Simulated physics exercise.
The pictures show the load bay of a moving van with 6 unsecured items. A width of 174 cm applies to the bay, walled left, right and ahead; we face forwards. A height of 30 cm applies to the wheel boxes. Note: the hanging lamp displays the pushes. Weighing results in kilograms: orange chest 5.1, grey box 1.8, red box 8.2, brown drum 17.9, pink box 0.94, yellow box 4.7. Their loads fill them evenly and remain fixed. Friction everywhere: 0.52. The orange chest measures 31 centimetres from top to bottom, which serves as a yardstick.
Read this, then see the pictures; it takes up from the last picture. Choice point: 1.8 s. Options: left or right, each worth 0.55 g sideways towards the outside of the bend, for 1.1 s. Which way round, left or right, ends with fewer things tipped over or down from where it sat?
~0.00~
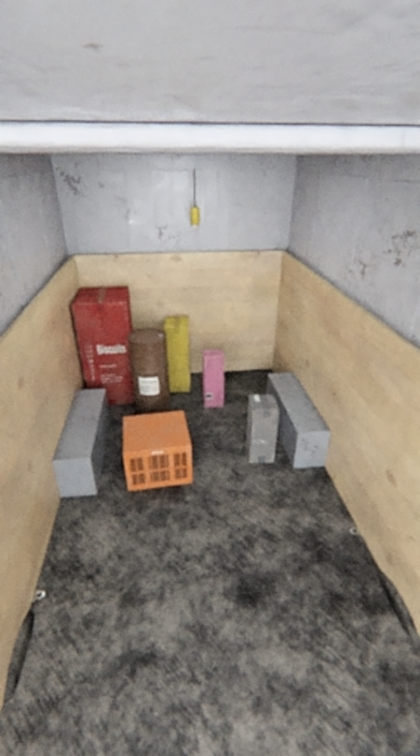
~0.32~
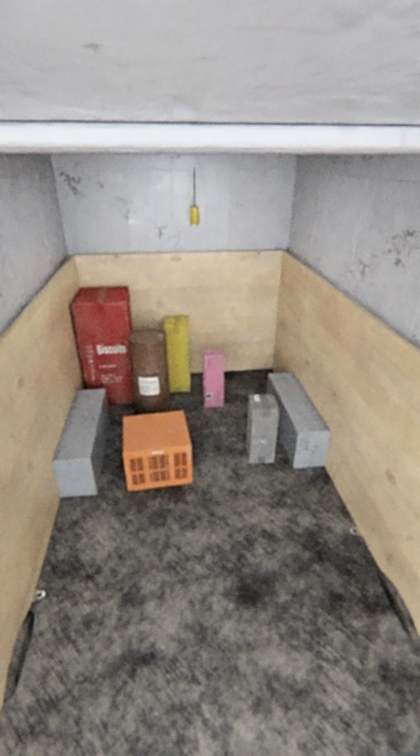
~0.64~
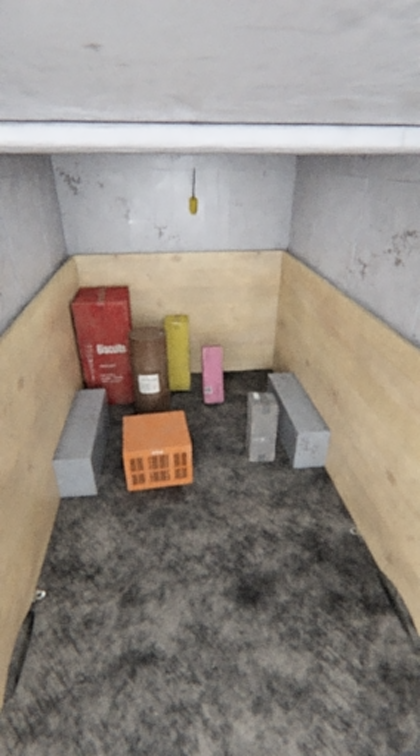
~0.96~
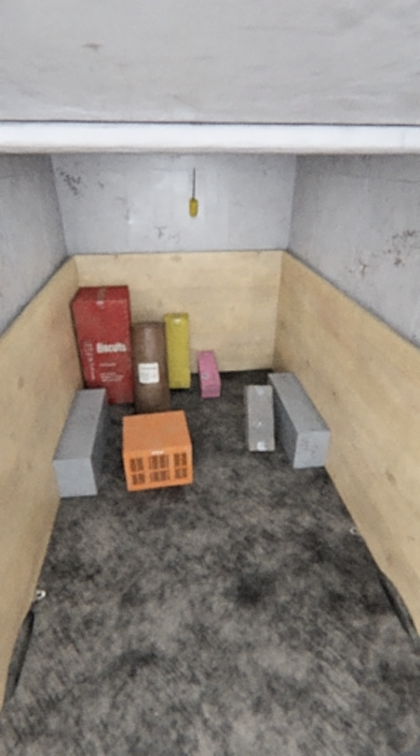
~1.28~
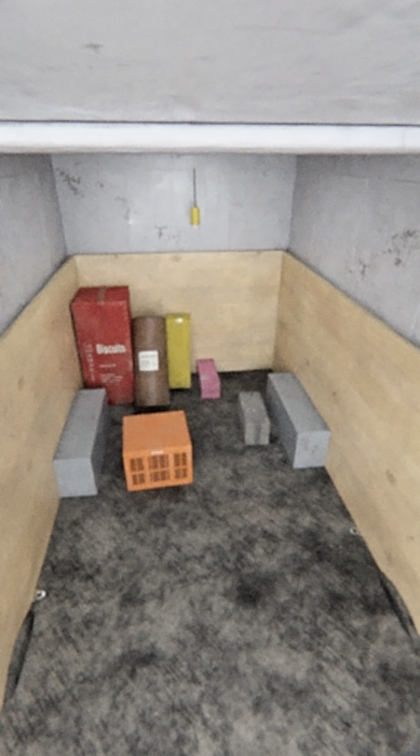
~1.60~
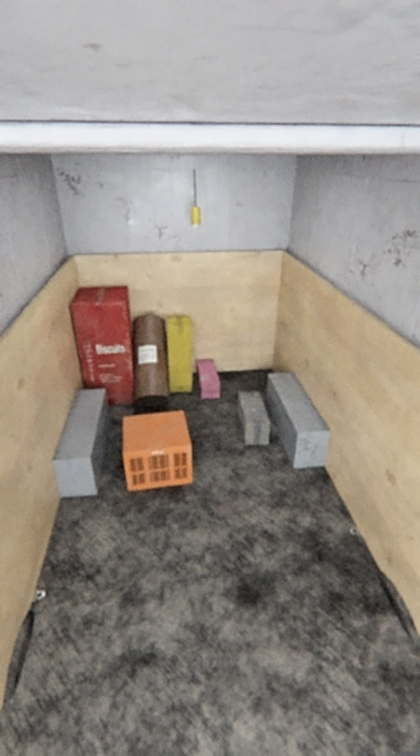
Fewer things will topple or drop going right.
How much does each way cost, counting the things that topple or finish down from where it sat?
Tally: Left 5, right 3.
Turning left. At 2.40 s, force 0.55 g right; grey box on its side near (256, 417); orange chest moved 2 cm near (161, 449); pink box on its side.
After 2.60 s, force 0.55 g right; grey box on its side near (260, 417); orange chest moved 6 cm near (166, 448); pink box on its side.
After 2.80 s, force 0.23 g right; grey box on its side near (264, 417); orange chest moved 10 cm near (172, 448); pink box on its side.
In the end (3.6 s), toppled in the van, grey box, red box, brown drum, pink box and yellow box; the last one under 15 cm from the start. In the last view, orange chest near (172, 448), grey box near (265, 418).
Turning right instead, grey box, brown drum and pink box tipped over or down from where it sat, 3 of 6 in all.
